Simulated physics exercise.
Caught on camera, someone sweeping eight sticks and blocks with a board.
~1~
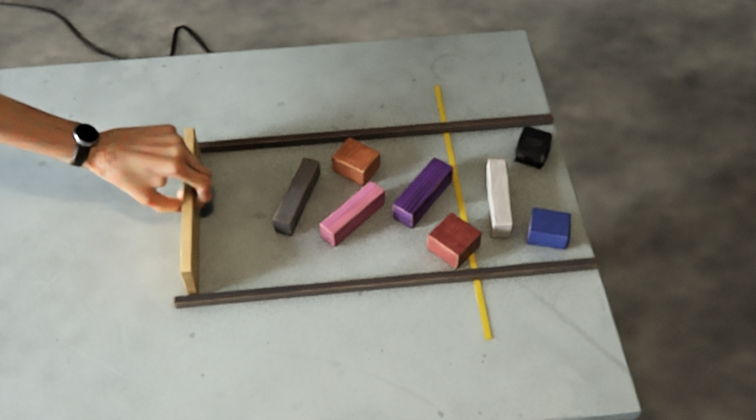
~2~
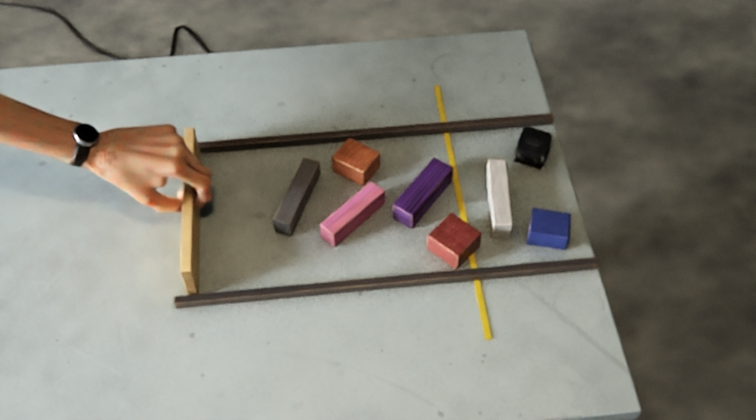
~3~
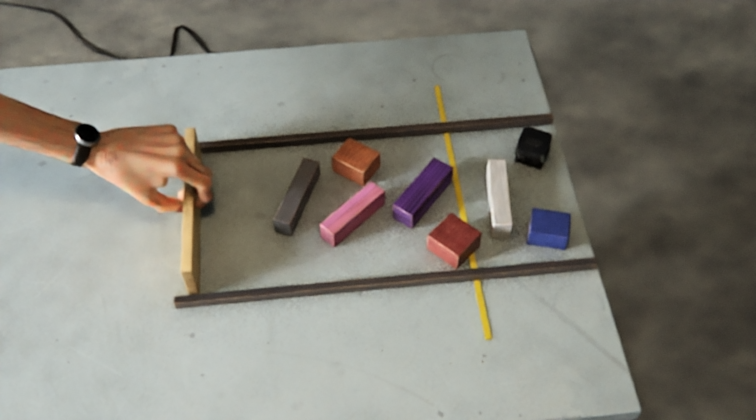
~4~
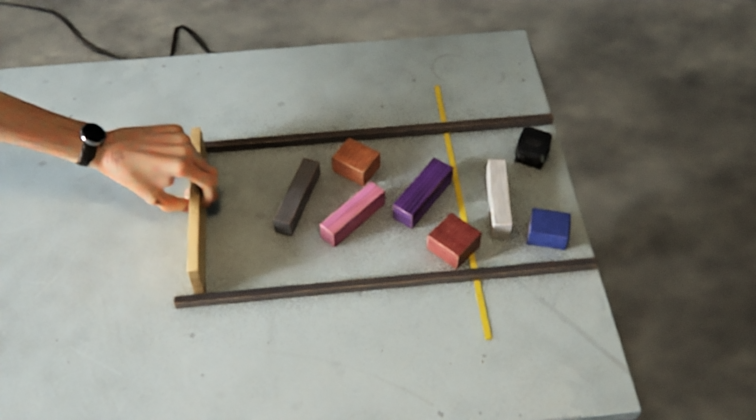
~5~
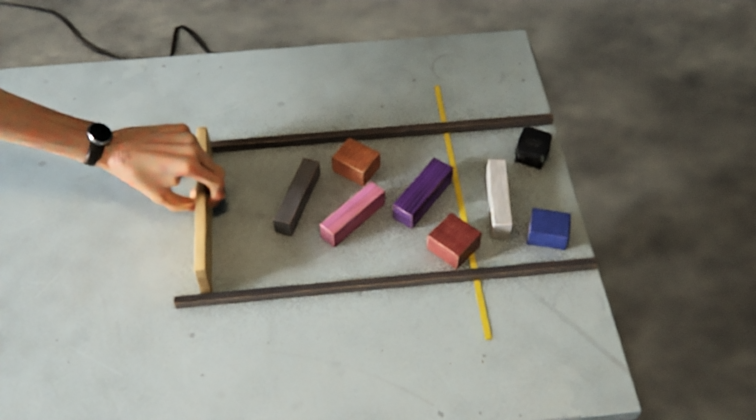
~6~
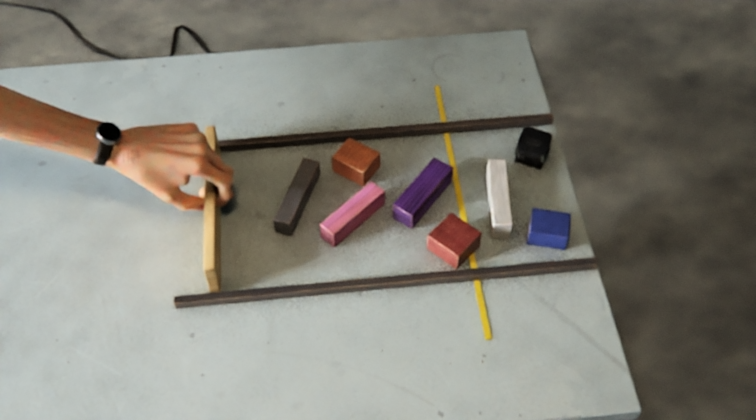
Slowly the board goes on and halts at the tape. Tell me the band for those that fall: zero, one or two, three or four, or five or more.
Outcome: The number that fall off is zero.
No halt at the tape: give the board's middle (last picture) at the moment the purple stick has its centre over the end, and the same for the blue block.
Near (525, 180) and (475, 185).
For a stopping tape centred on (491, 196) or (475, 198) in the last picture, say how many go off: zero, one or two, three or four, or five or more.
For each place: One to two; not one.
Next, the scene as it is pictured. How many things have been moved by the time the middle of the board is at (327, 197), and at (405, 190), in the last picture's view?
First 3, then 5.
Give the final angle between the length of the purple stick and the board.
About 10°.
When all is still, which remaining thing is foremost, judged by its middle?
Foremost is the blue block.
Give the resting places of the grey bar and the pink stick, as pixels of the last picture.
About (466, 181), and the other about (492, 212).
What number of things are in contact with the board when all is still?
In contact: 1.
Soon after, none off yet; black case at rest near (533, 148); blue block at rest near (549, 229); white bar at rest near (499, 198).
In the end, the number that fall off is zero.
